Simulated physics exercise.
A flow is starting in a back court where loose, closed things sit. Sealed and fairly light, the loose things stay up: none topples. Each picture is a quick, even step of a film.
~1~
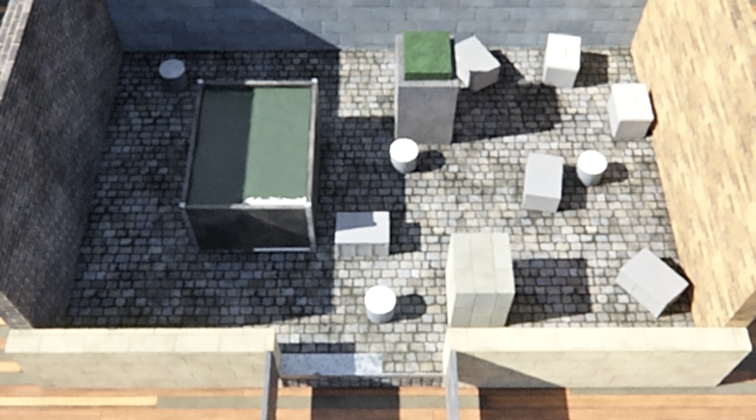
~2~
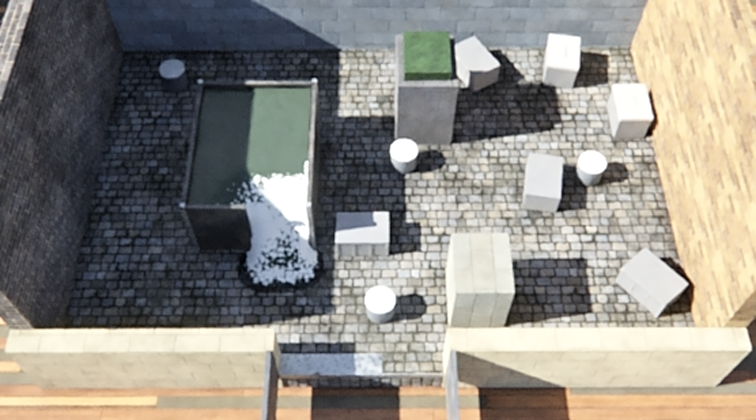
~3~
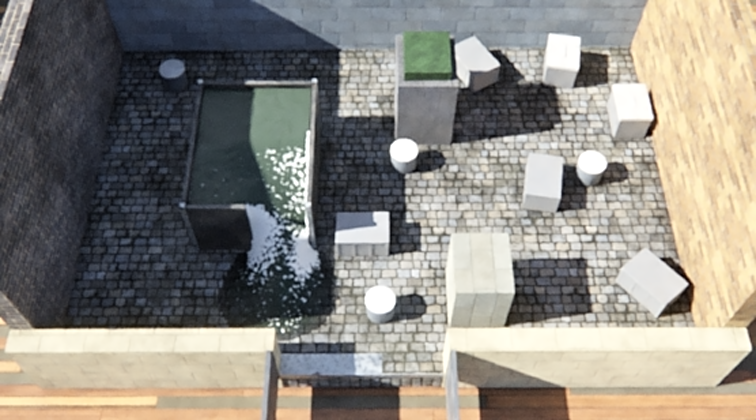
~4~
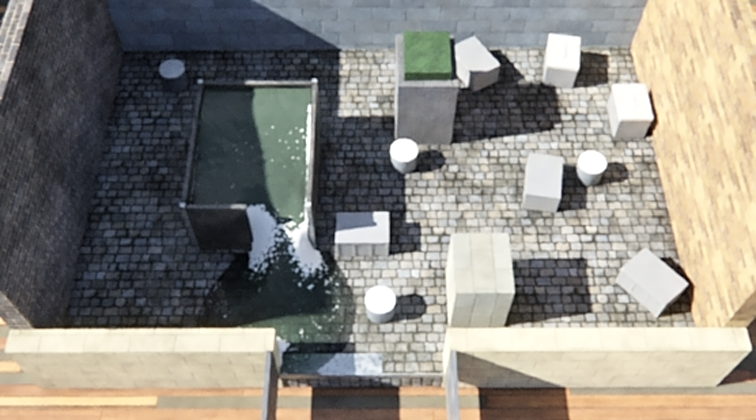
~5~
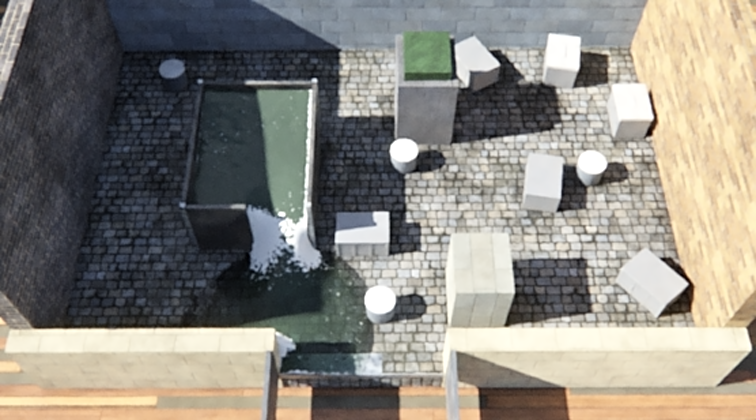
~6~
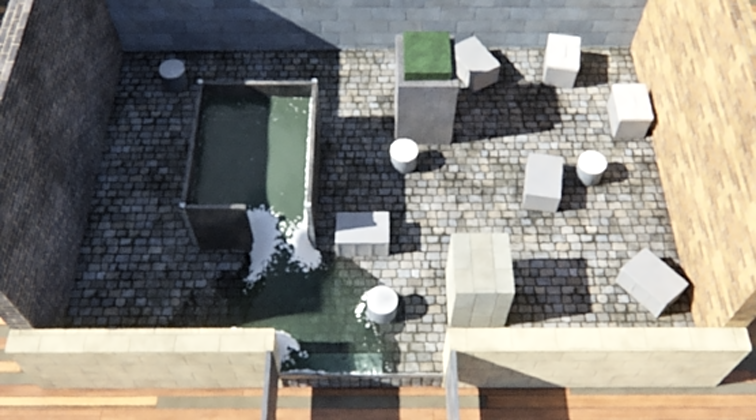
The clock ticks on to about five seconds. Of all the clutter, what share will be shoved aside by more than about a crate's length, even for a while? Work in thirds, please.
That share does not reach a third.
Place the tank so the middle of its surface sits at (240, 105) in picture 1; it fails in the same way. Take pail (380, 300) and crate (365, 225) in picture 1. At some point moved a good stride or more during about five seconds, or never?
Findings in sequence - reached that distance; reached that distance.
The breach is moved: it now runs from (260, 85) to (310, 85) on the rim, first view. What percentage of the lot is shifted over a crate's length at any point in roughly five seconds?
My figure is about 60 %.
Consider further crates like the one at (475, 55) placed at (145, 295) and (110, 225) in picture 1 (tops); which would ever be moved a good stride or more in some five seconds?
Going one by one, I'd say gets shoved clear for the first and gets shoved clear for the second.
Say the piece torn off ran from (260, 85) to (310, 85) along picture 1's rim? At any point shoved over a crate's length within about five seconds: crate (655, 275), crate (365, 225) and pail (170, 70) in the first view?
The first: Went past that; the second: Fell short; the third: Went past that.
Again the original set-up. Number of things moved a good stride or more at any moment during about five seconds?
Count: 1.
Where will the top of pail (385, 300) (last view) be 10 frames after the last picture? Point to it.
It should be around (436, 313).
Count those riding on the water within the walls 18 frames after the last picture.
The answer is 0.
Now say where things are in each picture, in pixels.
The first picture shows a pail at (381, 299) rests on the ground; a crate at (545, 175), on the bottom; 0 of 10 have shifted.
The second picture shows a pail at (381, 299) rests on the ground; a crate at (545, 175), on the bottom; 0 of 10 have shifted.
The third picture shows a pail at (381, 299), on the bottom; a crate at (545, 175) rests on the ground; 0 of 10 have shifted.
The fourth picture shows a pail at (381, 299) rests on the ground; a crate at (545, 175), on the bottom; 0 of 10 have shifted.
The fifth picture shows a pail at (381, 299) rests on the ground; a crate at (545, 175) rests on the ground; 0 of 10 have shifted.
The sixth picture shows a pail at (383, 300) rests on the ground; a crate at (545, 175) rests on the ground; 0 of 10 have shifted.
A moment on, 0 of 10 are well off their spots; 0 afloat.
Next, 1 of 10 are well off their spots; 0 afloat.
Later, 1 of 10 are well off their spots; 0 afloat.
In the end, 1 of 10 are well off their spots, and 1 have been at some point; 1 afloat.
